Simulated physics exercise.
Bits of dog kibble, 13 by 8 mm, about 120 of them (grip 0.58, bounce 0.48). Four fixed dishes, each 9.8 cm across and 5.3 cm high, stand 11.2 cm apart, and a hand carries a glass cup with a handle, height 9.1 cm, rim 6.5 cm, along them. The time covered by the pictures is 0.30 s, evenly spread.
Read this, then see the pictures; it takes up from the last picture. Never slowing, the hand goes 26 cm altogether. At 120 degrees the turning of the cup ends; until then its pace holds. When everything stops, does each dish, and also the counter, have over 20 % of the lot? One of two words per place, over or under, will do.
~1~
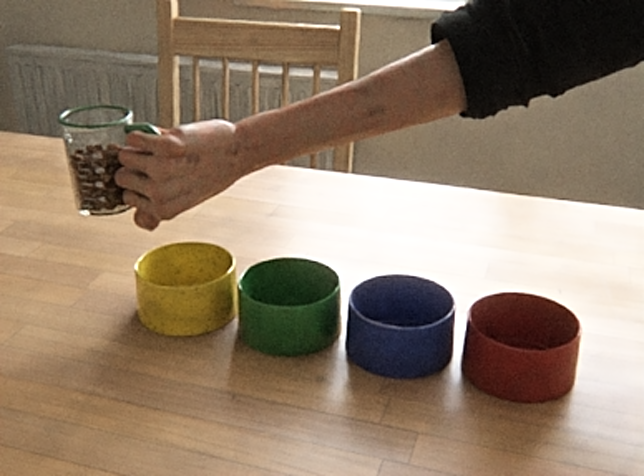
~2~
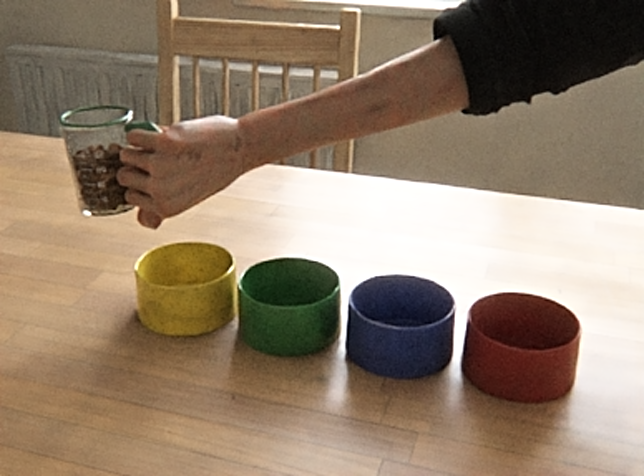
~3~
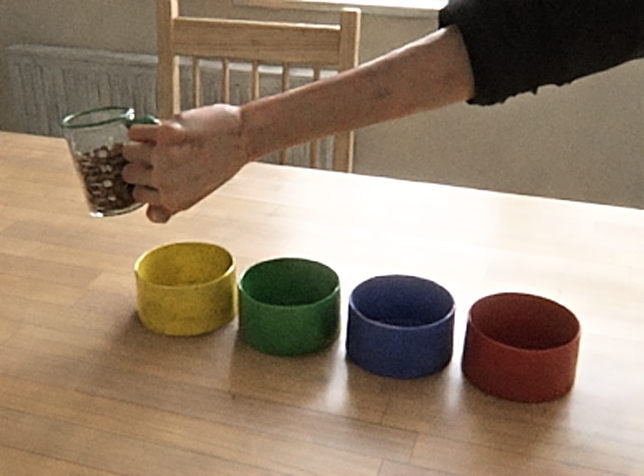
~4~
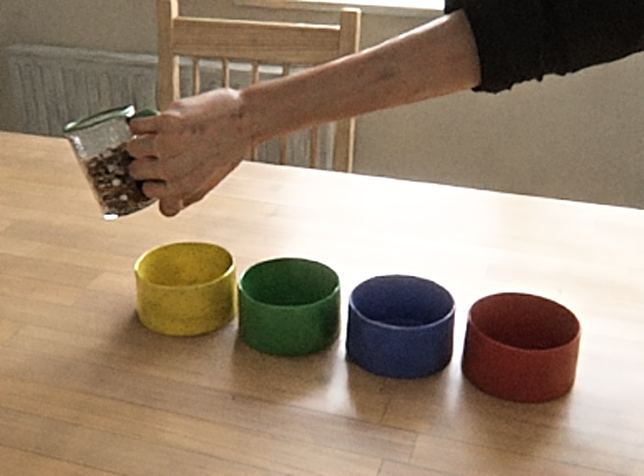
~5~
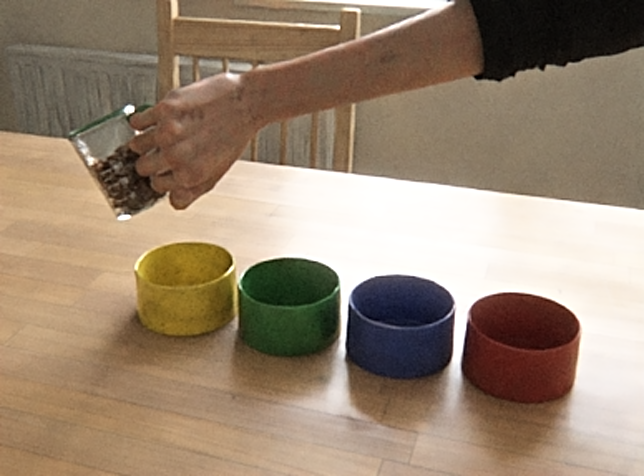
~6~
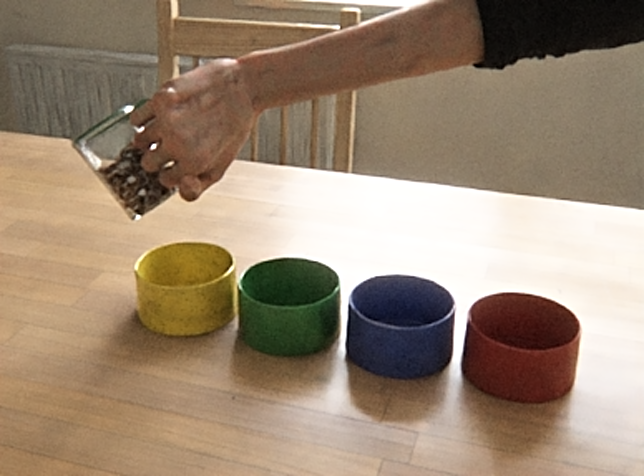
Red - under, blue - under, green - under, yellow - over, counter - under.
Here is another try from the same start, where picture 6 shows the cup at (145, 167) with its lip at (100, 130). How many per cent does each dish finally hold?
Per cent kept: Red 0, blue 0, green 100, yellow 0.
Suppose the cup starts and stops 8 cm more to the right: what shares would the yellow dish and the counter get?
Shares - yellow 10 / counter 10.
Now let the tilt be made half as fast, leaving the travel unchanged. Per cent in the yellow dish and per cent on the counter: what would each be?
In that case you'd see yellow at 0 and the counter at 0.
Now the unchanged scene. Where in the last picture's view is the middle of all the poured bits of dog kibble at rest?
Close to pixel (190, 294).
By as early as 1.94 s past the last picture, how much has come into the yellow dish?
About 100 percent up to now.
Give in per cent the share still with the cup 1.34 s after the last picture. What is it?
Close to 0 in a hundred.
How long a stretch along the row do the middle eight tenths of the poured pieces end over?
It spans roughly 6 centimetres along the row.
Then, 0.80 s after the last picture, tilt 120 degrees; cup holds 40 %, yellow 50 %.
Then, 1.34 s after the last picture, tilt 120 degrees; cup holds 0 %, yellow 100 %.
Then, 1.94 s after the last picture, tilt 120 degrees; cup holds 0 %, yellow 100 %.
In the end, red 0 %, blue 0 %, green 0 %, yellow 100 %, counter 0 %.
